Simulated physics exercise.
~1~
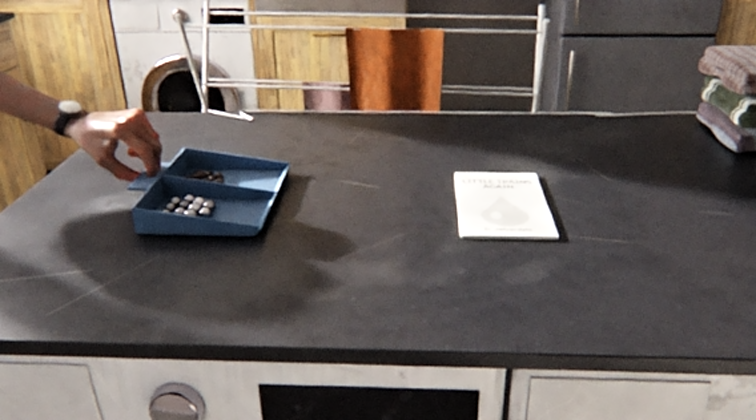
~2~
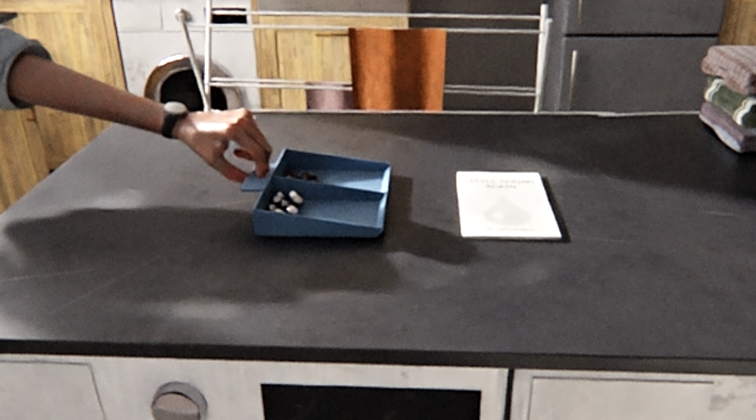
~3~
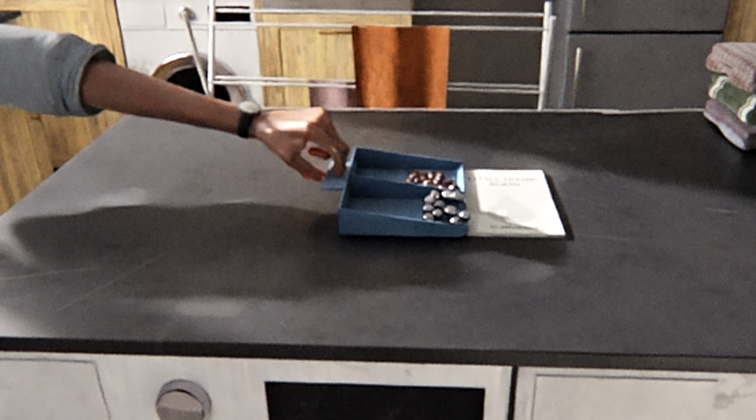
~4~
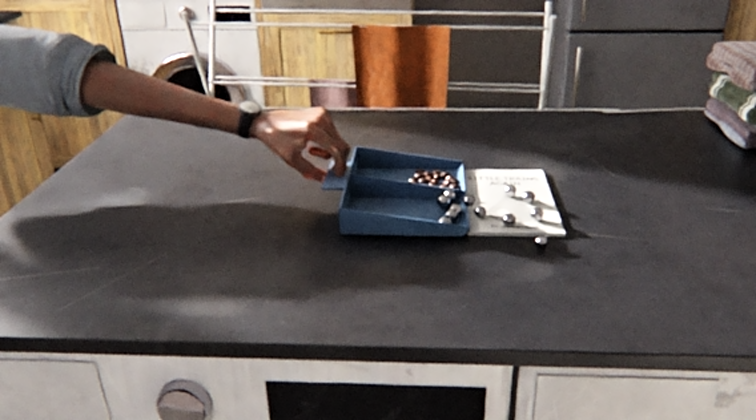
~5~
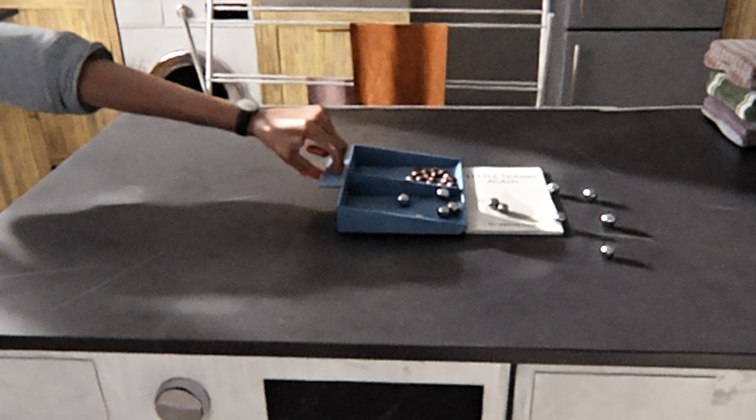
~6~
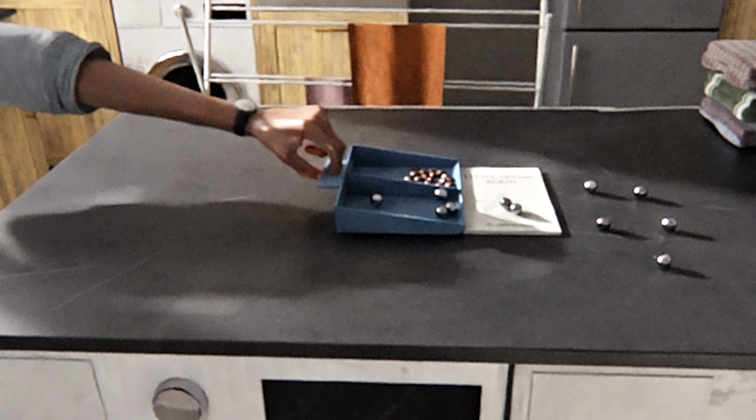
A blue two-part tray holding small, shiny beads sits at the left of a dark counter, seen from slightly above and in front, with an orange cloth on a rack behind and folded towels at right. A hand wearing a dark watch reaches in from the left and pushes the tray rightward towards a thin white book. The tray stops against the book, and the silvery beads in the front part and the coppery ones in the back slide to its right end. Several silvery beads spill over the edge, crossing the book. Finally, five rest on the counter beyond, a few remain on the book and in the tray, and the coppery ones stay inside.
